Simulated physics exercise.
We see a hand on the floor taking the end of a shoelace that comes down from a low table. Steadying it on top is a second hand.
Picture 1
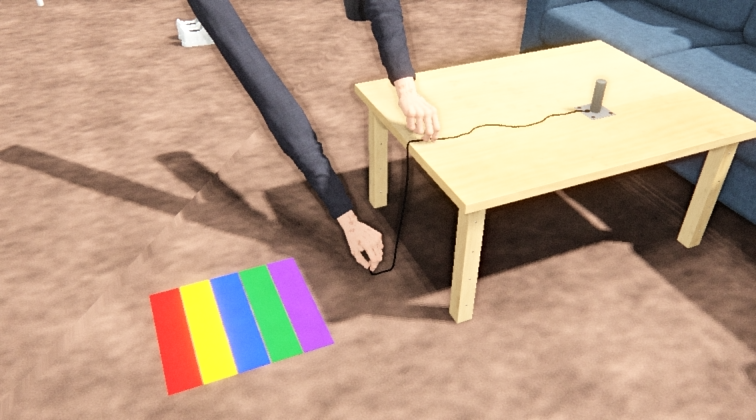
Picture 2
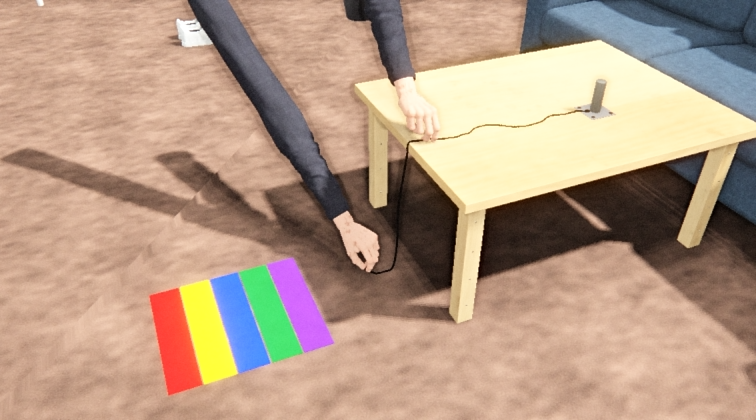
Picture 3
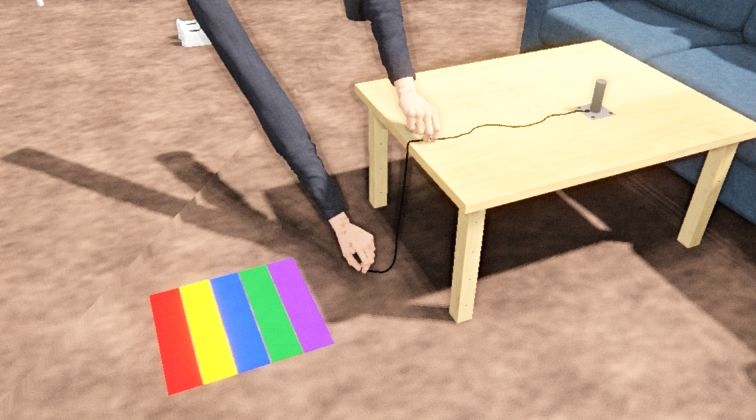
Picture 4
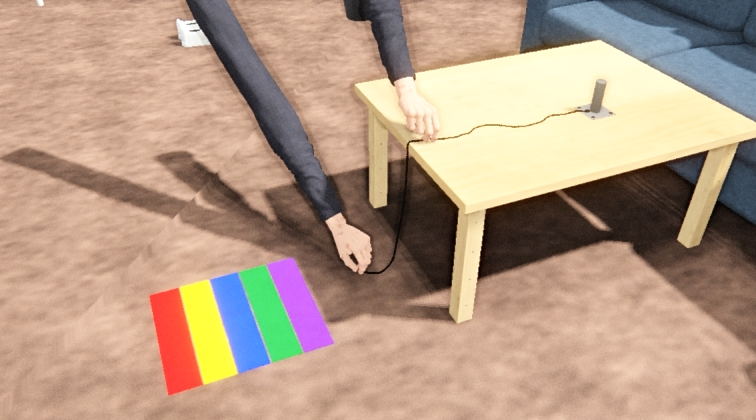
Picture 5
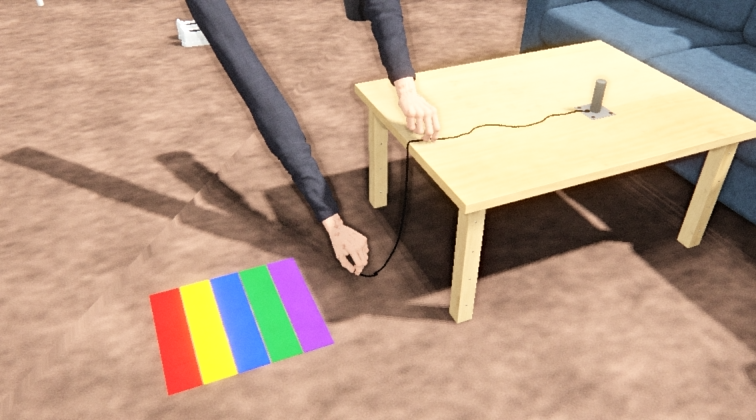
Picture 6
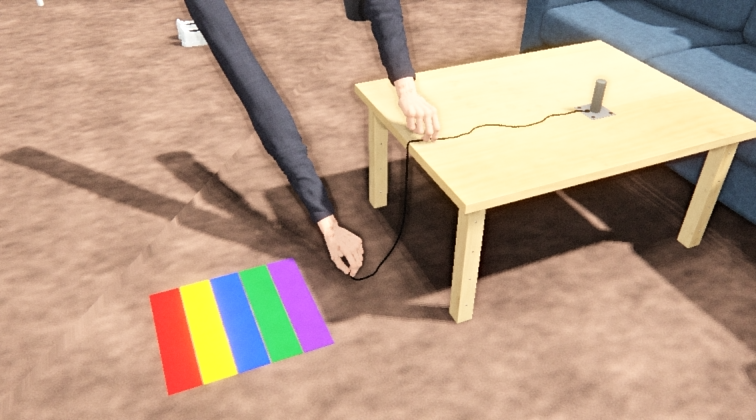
In this clip, one hand rests on a black cord at a wooden table's edge while another, near the floor, holds its hanging end and moves it slightly left, toward a mat with red, yellow, blue, green and purple stripes.
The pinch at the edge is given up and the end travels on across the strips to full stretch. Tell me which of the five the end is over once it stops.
It is over the green strip.
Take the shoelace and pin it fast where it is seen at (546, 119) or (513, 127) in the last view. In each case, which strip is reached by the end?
In order: Green, then green.
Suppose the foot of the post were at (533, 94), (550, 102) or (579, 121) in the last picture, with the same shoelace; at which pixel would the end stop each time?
Roughly (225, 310), (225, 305) and (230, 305), try by try.
Early on, end near (316, 282); short of the strips.
Midway, end near (284, 291); over purple.
At the end of the slack, end near (264, 296); over green. It halts on the green strip.
